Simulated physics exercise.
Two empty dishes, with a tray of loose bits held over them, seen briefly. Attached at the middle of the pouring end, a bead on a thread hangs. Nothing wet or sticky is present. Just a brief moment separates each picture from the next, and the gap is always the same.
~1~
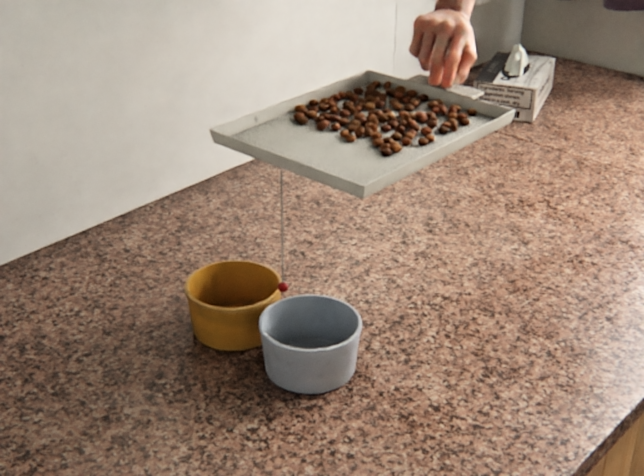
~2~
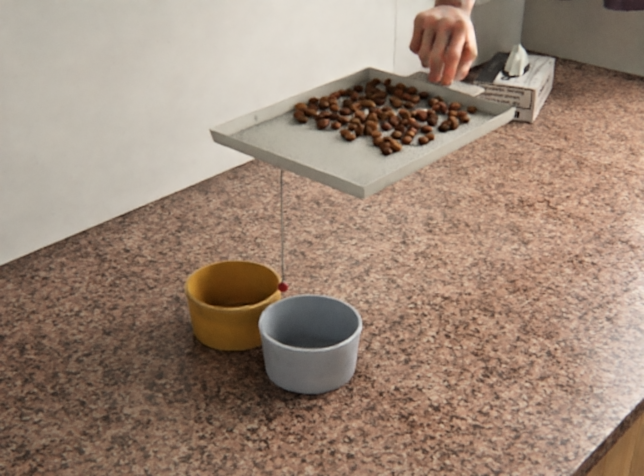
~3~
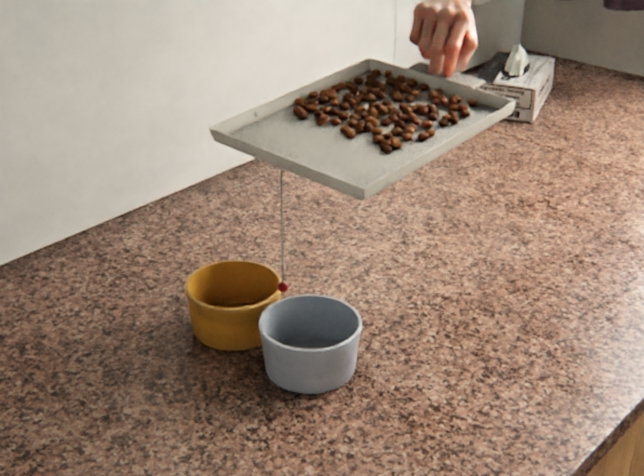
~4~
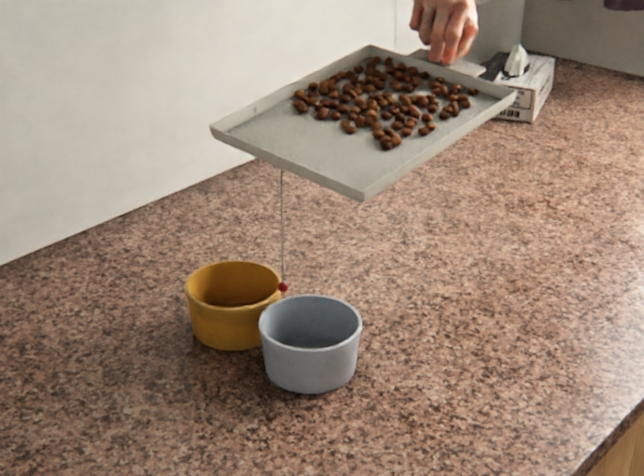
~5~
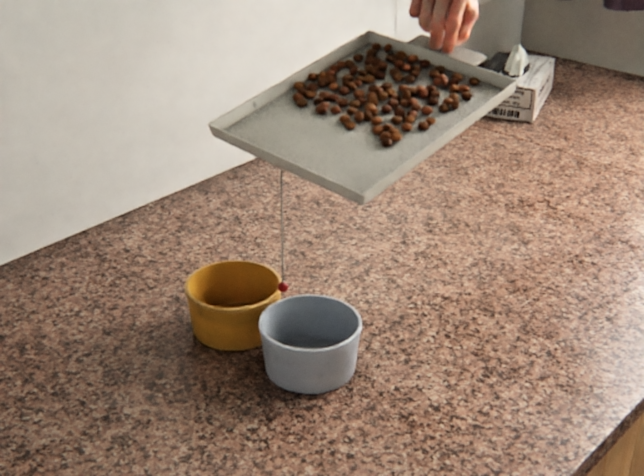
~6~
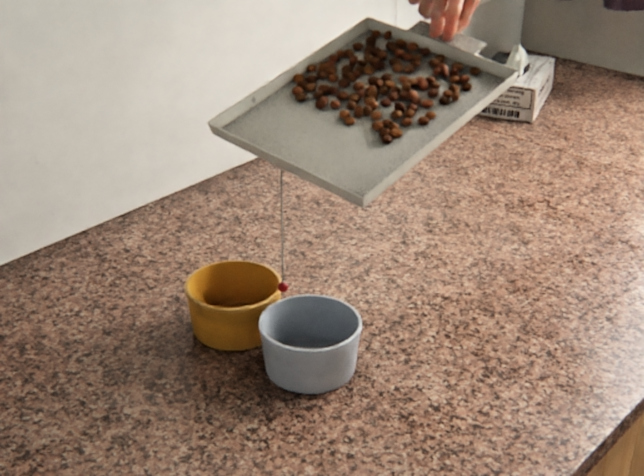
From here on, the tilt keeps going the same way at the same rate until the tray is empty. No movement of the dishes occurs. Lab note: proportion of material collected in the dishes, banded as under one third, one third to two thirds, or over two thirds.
Between both dishes you'd find a middling amount, one to two thirds.
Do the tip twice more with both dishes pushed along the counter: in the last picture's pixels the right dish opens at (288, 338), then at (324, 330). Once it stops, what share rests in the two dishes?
In the first position around 40 percent, in the second around 70 percent.
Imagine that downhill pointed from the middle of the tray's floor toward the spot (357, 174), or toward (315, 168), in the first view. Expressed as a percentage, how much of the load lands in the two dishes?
I'd say roughly 40 percent with the first slope, 50 percent with the other.
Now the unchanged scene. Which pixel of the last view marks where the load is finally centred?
(315, 377).
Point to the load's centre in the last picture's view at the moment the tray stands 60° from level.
Load centre: Approx. (342, 184).
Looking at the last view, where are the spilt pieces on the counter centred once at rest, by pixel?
Roughly pixel (353, 434).
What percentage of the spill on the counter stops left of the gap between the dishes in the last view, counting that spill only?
It comes to near 20 percent of the spill.
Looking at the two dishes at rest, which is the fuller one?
The right side.
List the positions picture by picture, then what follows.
In the first frame, corners of the pouring end near (214, 129) and (363, 184), level; middle of the load near (379, 115), bits of dog kibble; left dish near (200, 320); right dish near (277, 361); bead on its thread near (283, 287).
In the second frame, corners of the pouring end near (213, 129) and (363, 184), level; middle of the load near (379, 113).
In the third frame, corners of the pouring end near (213, 127) and (363, 186), tipped barely, lowest at the right corner; middle of the load near (379, 108).
In the fourth frame, corners of the pouring end near (213, 126) and (363, 189), tipped a little, lowest at the right corner; middle of the load near (379, 100).
In the fifth frame, corners of the pouring end near (212, 124) and (363, 192), tipped a little, lowest at the right corner; middle of the load near (379, 92).
In the sixth frame, corners of the pouring end near (211, 122) and (362, 195), tipped a little, lowest at the right corner; middle of the load near (379, 84); left dish near (200, 320); right dish near (277, 361).
Shortly afterwards, tray tipped steeply; the bulk on the tray; near a quarter in the air.
Next, tray tipped right over; near a quarter on the tray; near a quarter in the right dish; near a third outside both; a little in the air.
Some moments later, tray tipped past a quarter turn; near half in the right dish; near half outside both.
In the end, tray tipped past a quarter turn; near half in the right dish; none at all in the left dish; near half outside both.
